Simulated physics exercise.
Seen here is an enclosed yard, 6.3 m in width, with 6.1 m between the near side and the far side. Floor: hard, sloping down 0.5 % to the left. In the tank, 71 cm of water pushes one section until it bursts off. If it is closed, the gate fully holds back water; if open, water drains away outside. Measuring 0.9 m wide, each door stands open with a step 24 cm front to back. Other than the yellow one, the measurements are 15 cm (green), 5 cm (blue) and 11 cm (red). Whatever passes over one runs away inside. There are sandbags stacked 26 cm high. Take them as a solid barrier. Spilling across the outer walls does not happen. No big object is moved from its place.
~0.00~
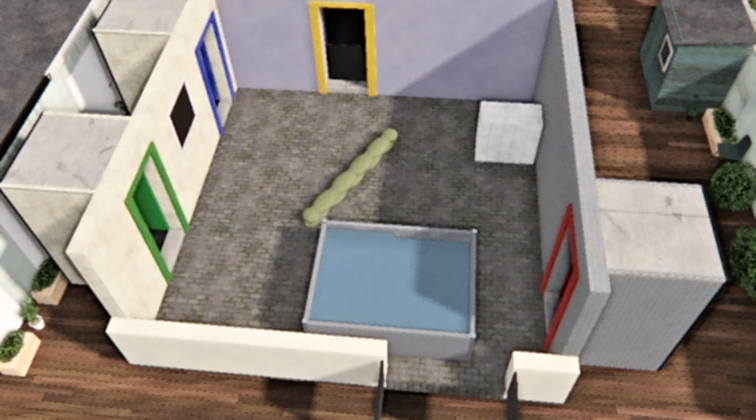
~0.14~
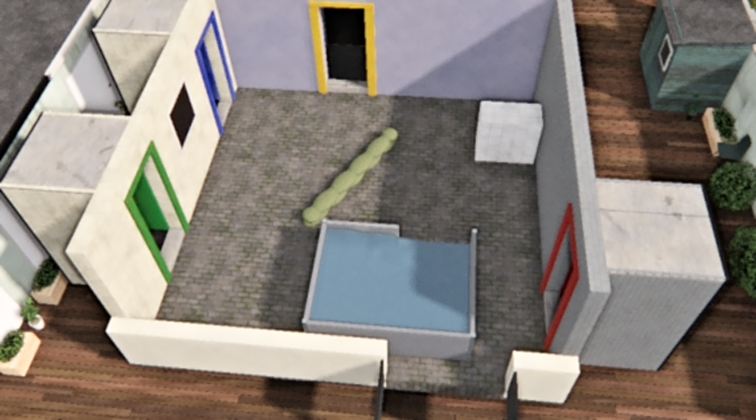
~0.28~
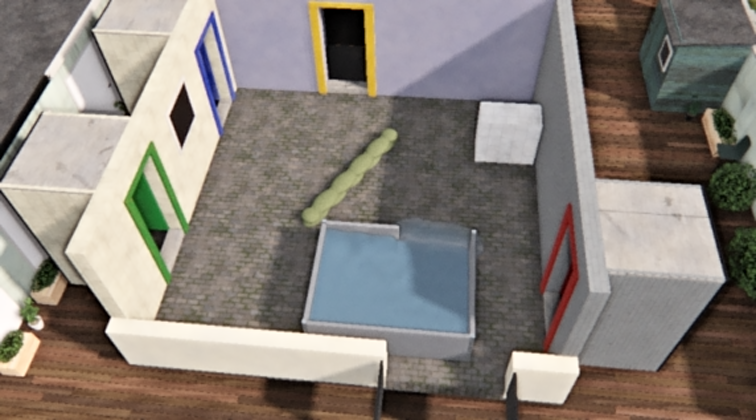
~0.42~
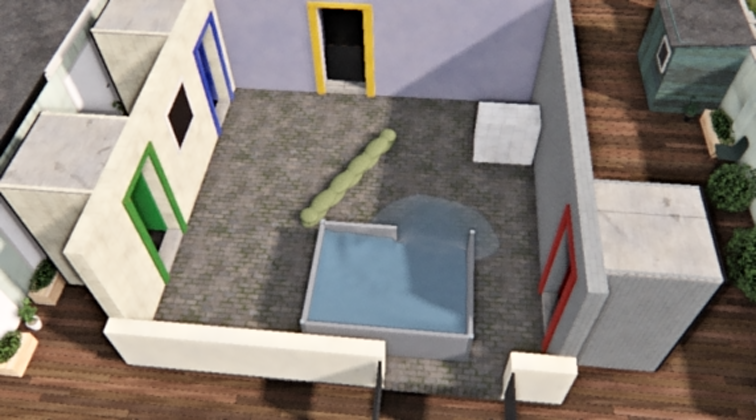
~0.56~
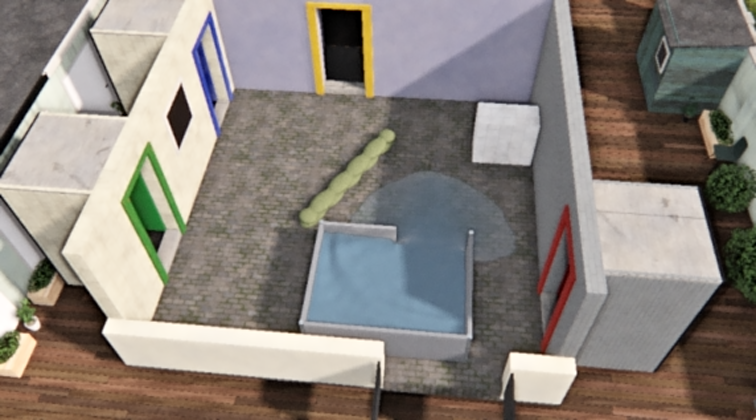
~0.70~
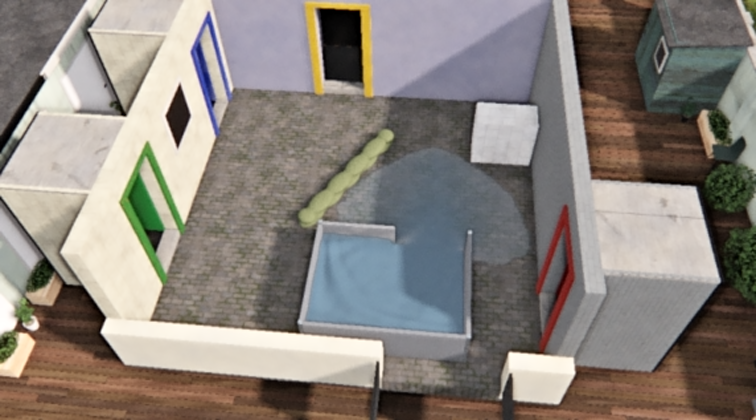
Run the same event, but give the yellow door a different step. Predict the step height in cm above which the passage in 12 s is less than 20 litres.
About 7 cm of height.
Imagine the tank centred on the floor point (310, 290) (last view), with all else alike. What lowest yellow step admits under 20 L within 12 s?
Some 5.0 cm.
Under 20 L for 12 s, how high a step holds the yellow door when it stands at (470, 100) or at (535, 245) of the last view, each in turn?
In turn: Roughly 25 cm, roughly 8.5 cm.
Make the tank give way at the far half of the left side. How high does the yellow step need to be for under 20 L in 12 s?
Minimum height: Approx. 6.5 cm.
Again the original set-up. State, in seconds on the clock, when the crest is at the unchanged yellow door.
Crest at t of about 5.0 s.
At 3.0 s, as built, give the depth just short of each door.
Depths in cm: Green 0, blue 0, red 1, yellow 8.
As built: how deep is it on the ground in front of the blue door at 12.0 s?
Roughly 9.0 cm deep.
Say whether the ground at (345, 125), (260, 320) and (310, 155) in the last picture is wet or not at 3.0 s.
Listed order - soaked through, unwetted, unwetted.
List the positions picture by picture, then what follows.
In the first picture, still water, 71 cm deep, in the tank at (394, 278); the yellow door at (345, 56) is dry.
In the second picture, the front is at a hidden place, 0.3 m from the gap on the far side; 0.2 m2 of floor is wet, 71 cm left at the back.
In the third picture, the front is at (412, 220), 0.8 m from the gap on the far side; 1.0 m2 of floor is wet, 71 cm left at the back.
In the fourth picture, the gap is on the far side, the front 1.3 m out at (416, 198); the back of the tank holds 70 cm.
In the fifth picture, the gap is on the far side, the front 1.9 m out at (423, 174); the back of the tank holds 64 cm.
In the sixth picture, the front is at (424, 151), 2.5 m from the gap on the far side; 5.6 m2 of floor is wet, 60 cm left at the back; 2.3 m in a straight line remain to the yellow door at (341, 57).
After 1.4 s water covers 30 % of the floor, deepest (39 cm) near (443, 254); it has not reached the yellow door.
After 3.0 s water covers 45 % of the floor, deepest (35 cm) near (442, 104); 8 cm at the yellow door, 0 litres in over its 15 cm step.
After 12.0 s water covers 95 % of the floor, deepest (12 cm) near (142, 345); 5 cm at the yellow door, 0 litres in over its 15 cm step.
At the yellow door as built, the water arrived by 1.9 s and peaked near 12 cm at 4.8 s.
Run again over the same 12 s with other heights there, 32 litres in over 6 cm, 10 litres over 8.5 cm. The limit of 20 litres is kept from about 7 cm up.
